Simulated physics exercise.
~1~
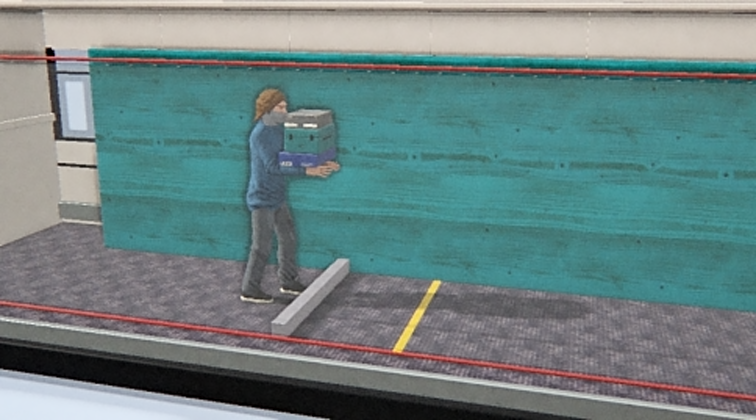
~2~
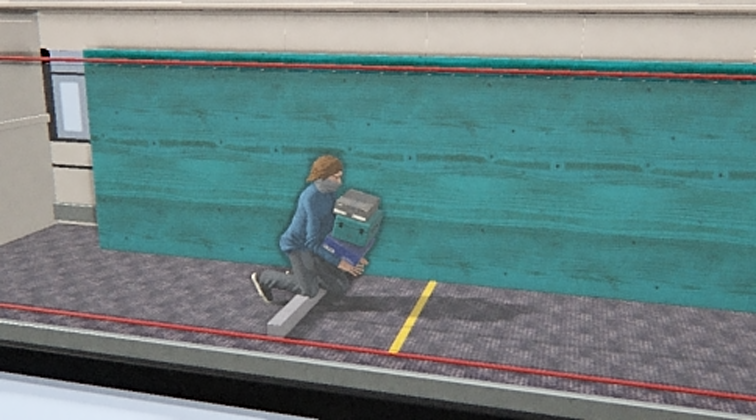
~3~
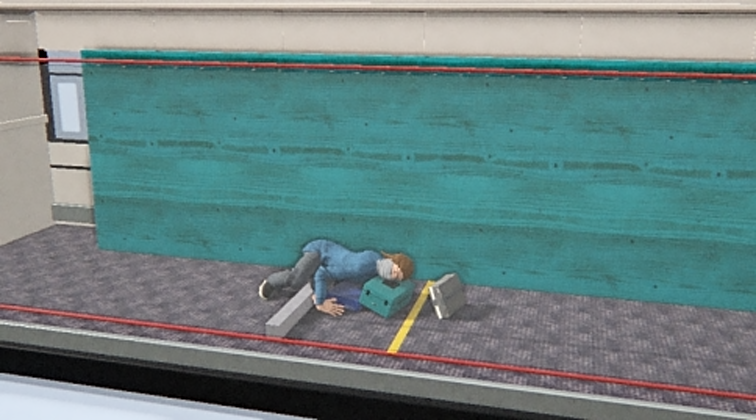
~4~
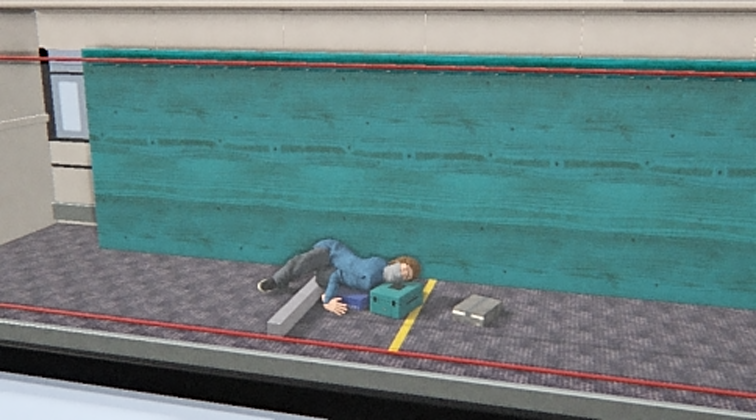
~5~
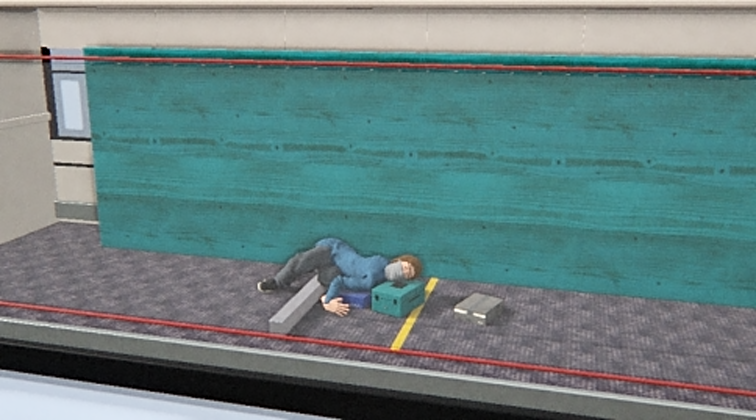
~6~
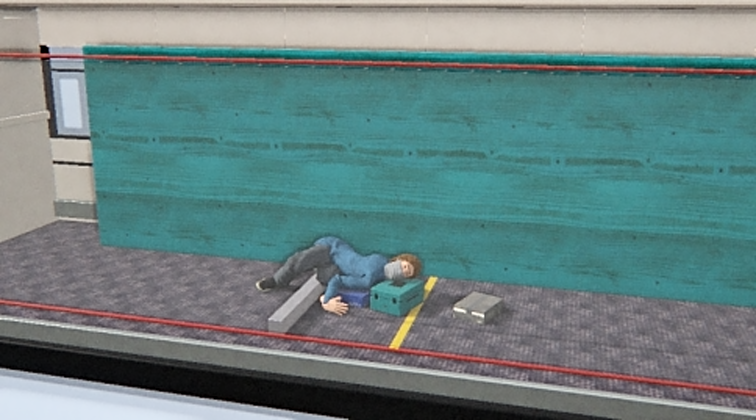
A person in a blue top and orange-brown hat stands behind a low grey rail, holding a stack of a grey carton, a teal toolbox and a blue carton against the chest. The person pitches forward to the right over the rail, knees folding, and sinks with the stack still on the forearms. The body drops to the floor as the boxes spill, and the grey carton tips away and tumbles across the yellow line. The person ends limp across the rail, head resting by the teal toolbox, short of the line like both lower boxes.
